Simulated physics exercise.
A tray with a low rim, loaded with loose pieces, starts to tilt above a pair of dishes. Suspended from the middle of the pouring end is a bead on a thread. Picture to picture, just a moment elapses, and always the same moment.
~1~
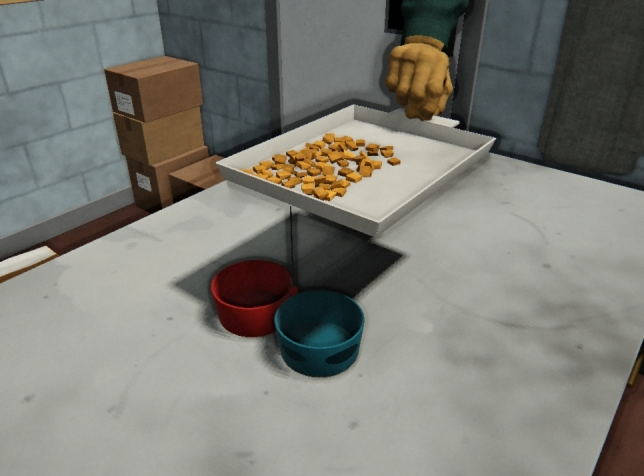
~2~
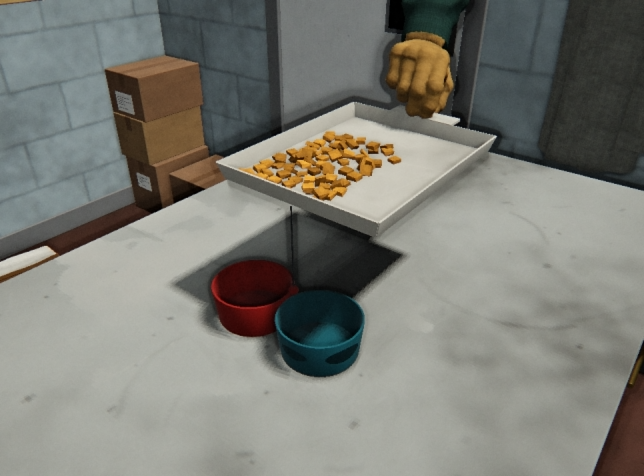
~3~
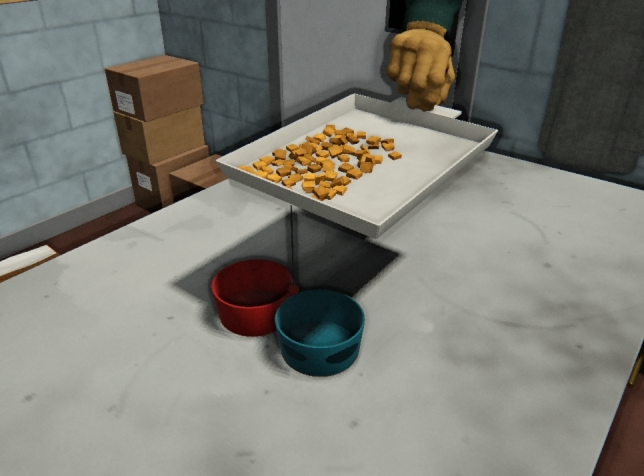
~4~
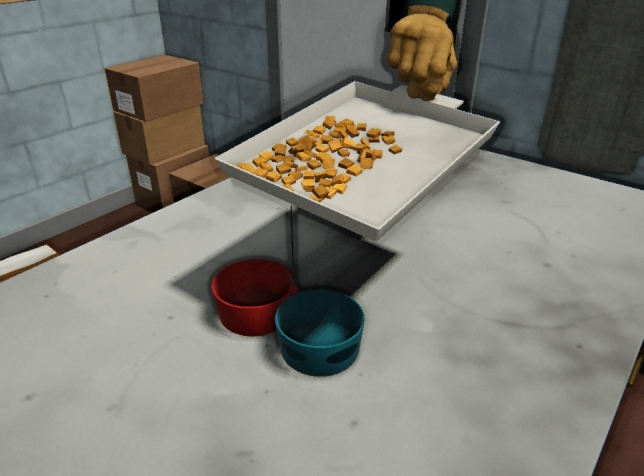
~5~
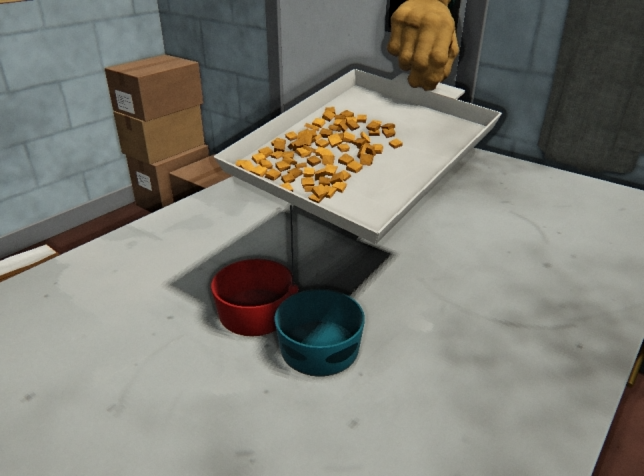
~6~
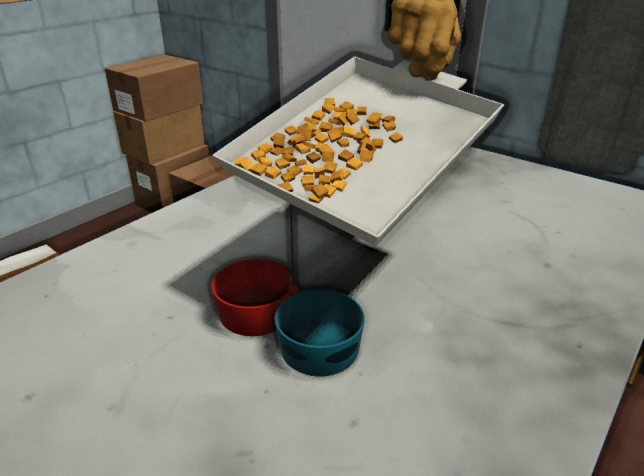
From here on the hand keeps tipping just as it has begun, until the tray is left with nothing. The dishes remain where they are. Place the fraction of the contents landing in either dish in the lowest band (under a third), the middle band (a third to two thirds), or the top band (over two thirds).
It goes in the middle band.
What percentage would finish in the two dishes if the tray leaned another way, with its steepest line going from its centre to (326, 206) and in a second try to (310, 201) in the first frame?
First case around 30 per cent, second case 30 per cent.
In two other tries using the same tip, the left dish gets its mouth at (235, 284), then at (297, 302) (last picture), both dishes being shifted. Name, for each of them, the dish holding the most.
The one on the right side, then the one on the right side.
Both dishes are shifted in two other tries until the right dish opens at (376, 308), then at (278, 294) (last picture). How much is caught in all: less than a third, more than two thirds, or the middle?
Where the dishes stand first, less than a third; where they stand second, under a third.
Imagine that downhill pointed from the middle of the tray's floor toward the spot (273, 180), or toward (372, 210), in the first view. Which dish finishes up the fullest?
Order of results: The left-placed dish, followed by the right-placed dish.
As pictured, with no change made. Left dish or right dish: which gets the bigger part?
The one on the right.
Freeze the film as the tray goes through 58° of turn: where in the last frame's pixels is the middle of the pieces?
The centre of the load shows up near (327, 187) in the last view.
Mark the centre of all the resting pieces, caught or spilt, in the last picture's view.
Near (329, 369), more or less.
Soon, tray tipped steeply; all on the tray.
A while on, tray tipped right over; most on the tray; a stray few in the right dish; about a quarter outside both; a stray few in the air.
Towards the end, tray tipped past a quarter turn; about half in the right dish; about half outside both.
Finally, tray tipped past a quarter turn; about half in the right dish; none in the left dish; about half outside both.
